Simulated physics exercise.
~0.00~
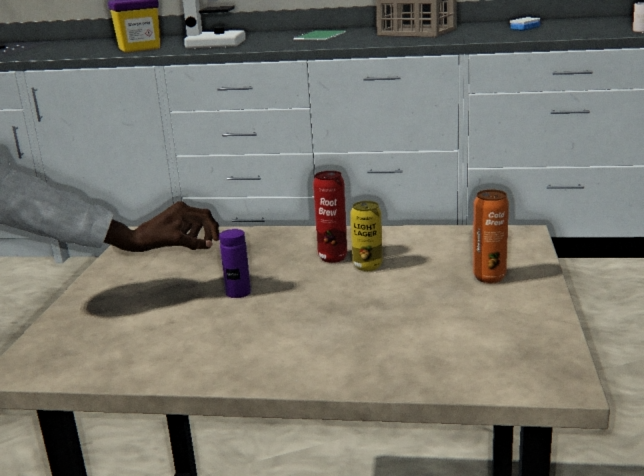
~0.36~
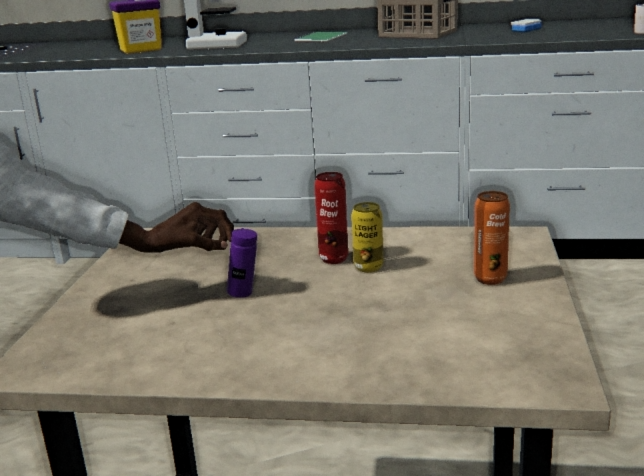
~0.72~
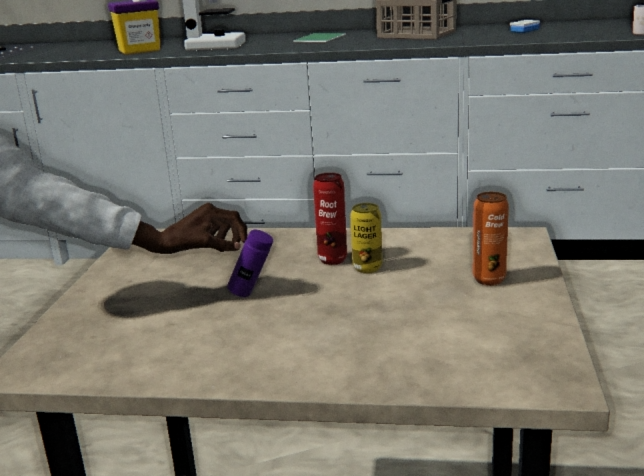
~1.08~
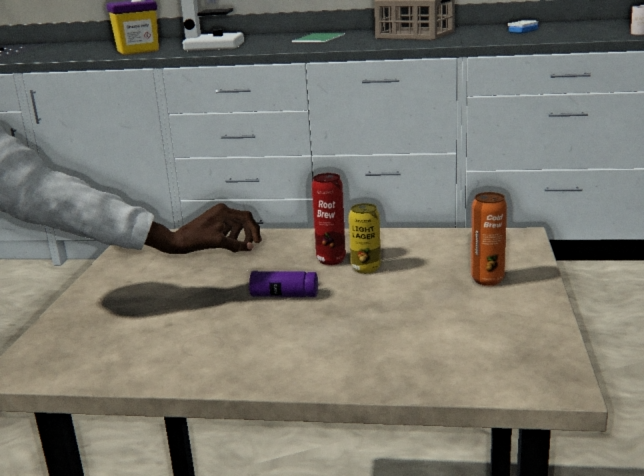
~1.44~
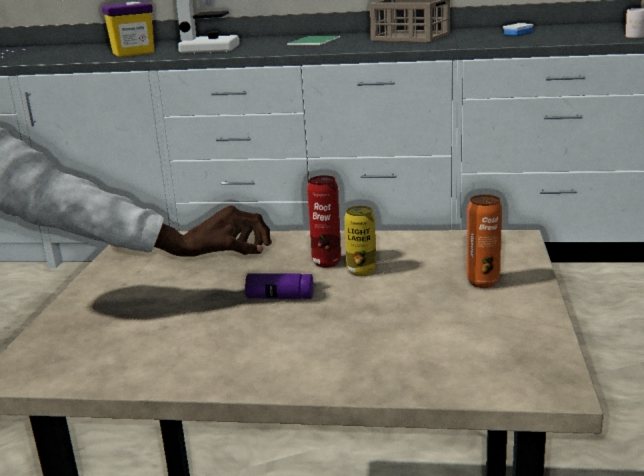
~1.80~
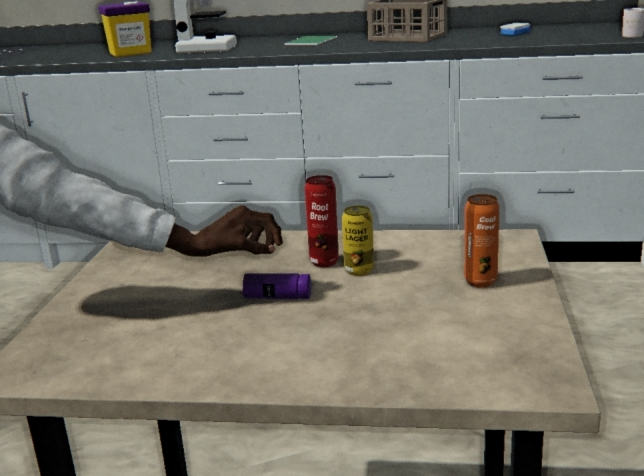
A purple shaker stands near the left of a pale stone-topped table, seen from slightly above by a gently swaying camera in a room with grey cabinets and a cluttered counter behind. To its right are a red can and a shorter yellow can close together, with an orange can farther right. A hand in a grey sleeve reaches in from the left and pushes the shaker's upper part rightward. The shaker leans, tips further, and topples onto its side. The hand edges on above it, while the shaker stays lying down and the three cans remain upright.
